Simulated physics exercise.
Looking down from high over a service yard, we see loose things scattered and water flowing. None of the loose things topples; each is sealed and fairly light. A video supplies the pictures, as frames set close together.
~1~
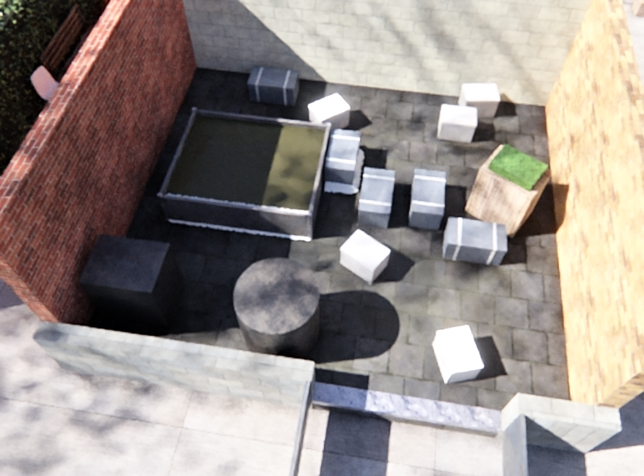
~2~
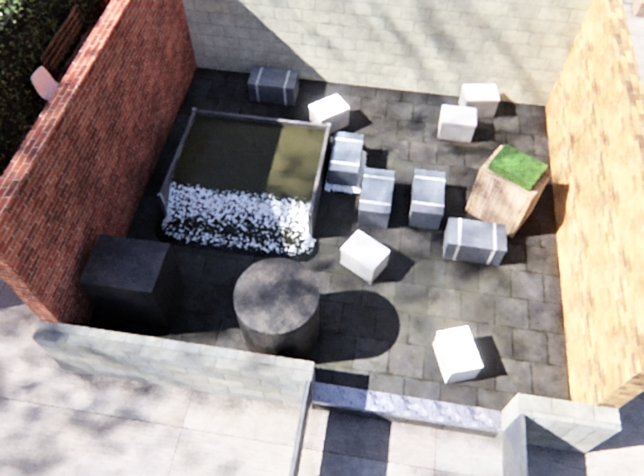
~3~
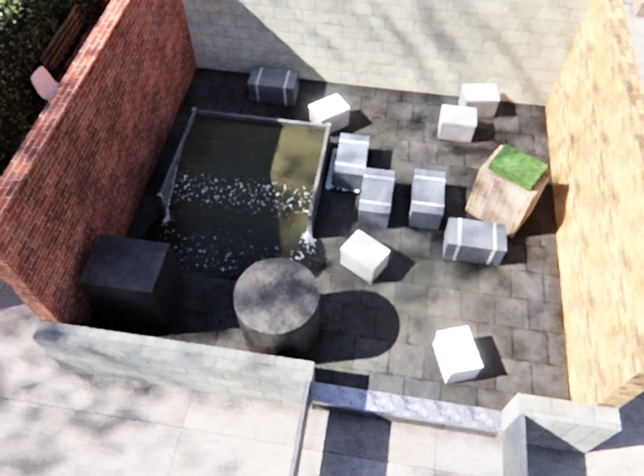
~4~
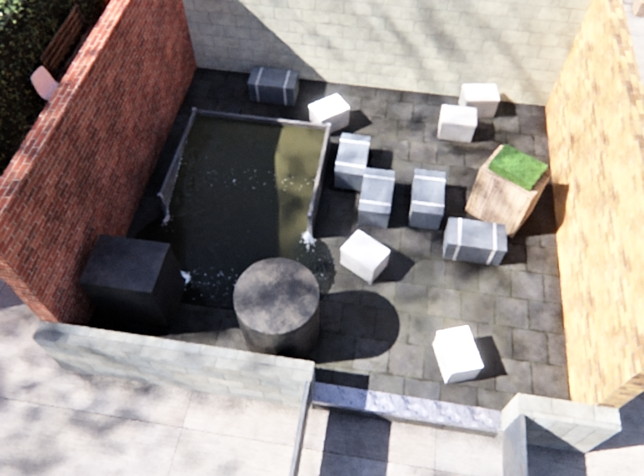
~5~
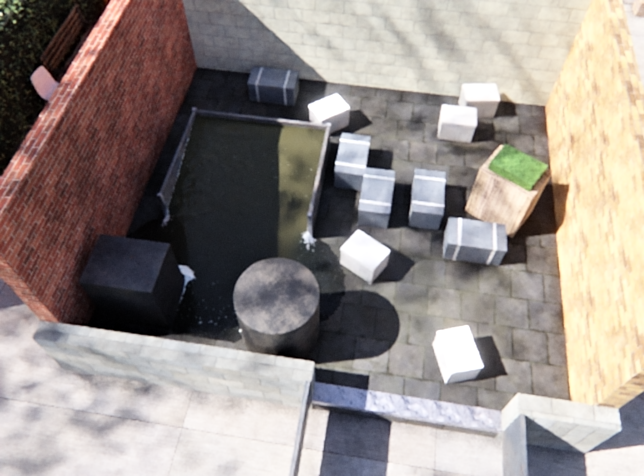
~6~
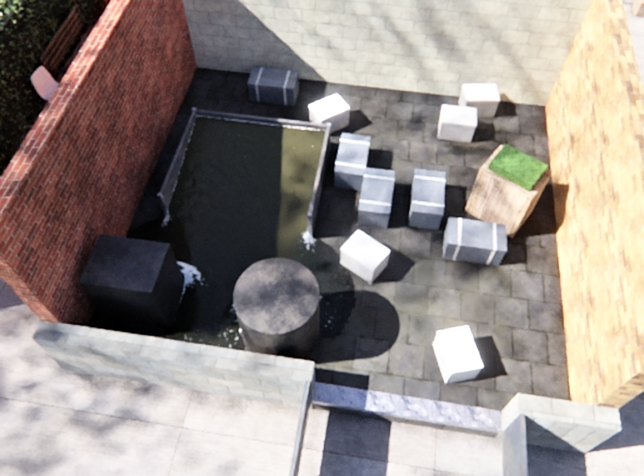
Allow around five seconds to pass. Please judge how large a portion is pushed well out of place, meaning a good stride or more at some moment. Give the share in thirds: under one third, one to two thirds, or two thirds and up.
Under one third.
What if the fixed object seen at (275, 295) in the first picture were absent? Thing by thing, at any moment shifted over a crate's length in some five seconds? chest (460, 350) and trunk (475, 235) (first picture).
Taking them in order, the first travels far and the second sits tight.
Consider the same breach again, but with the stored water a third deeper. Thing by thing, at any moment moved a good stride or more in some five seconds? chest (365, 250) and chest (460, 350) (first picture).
Going one by one: Beyond that distance, beyond that distance, in that order.
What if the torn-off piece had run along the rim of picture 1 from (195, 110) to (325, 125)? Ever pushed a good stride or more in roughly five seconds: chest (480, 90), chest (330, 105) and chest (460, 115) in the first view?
Taking them in order, displaced that much, displaced that much, displaced that much.
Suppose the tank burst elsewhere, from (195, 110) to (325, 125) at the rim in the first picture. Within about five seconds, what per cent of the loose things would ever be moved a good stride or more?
It comes to roughly 40 %.
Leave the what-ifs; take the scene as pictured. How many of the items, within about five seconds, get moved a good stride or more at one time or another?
Exactly 2.
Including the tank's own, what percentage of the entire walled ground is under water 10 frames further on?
My estimate is about 40 per cent.
A moment on, 0 of 10 are well off their spots; 0 afloat.
Next, 0 of 10 are well off their spots; 0 afloat.
Later, 1 of 10 are well off their spots; 1 afloat.
In the end, 2 of 10 are well off their spots, and 2 have been at some point; 2 afloat.
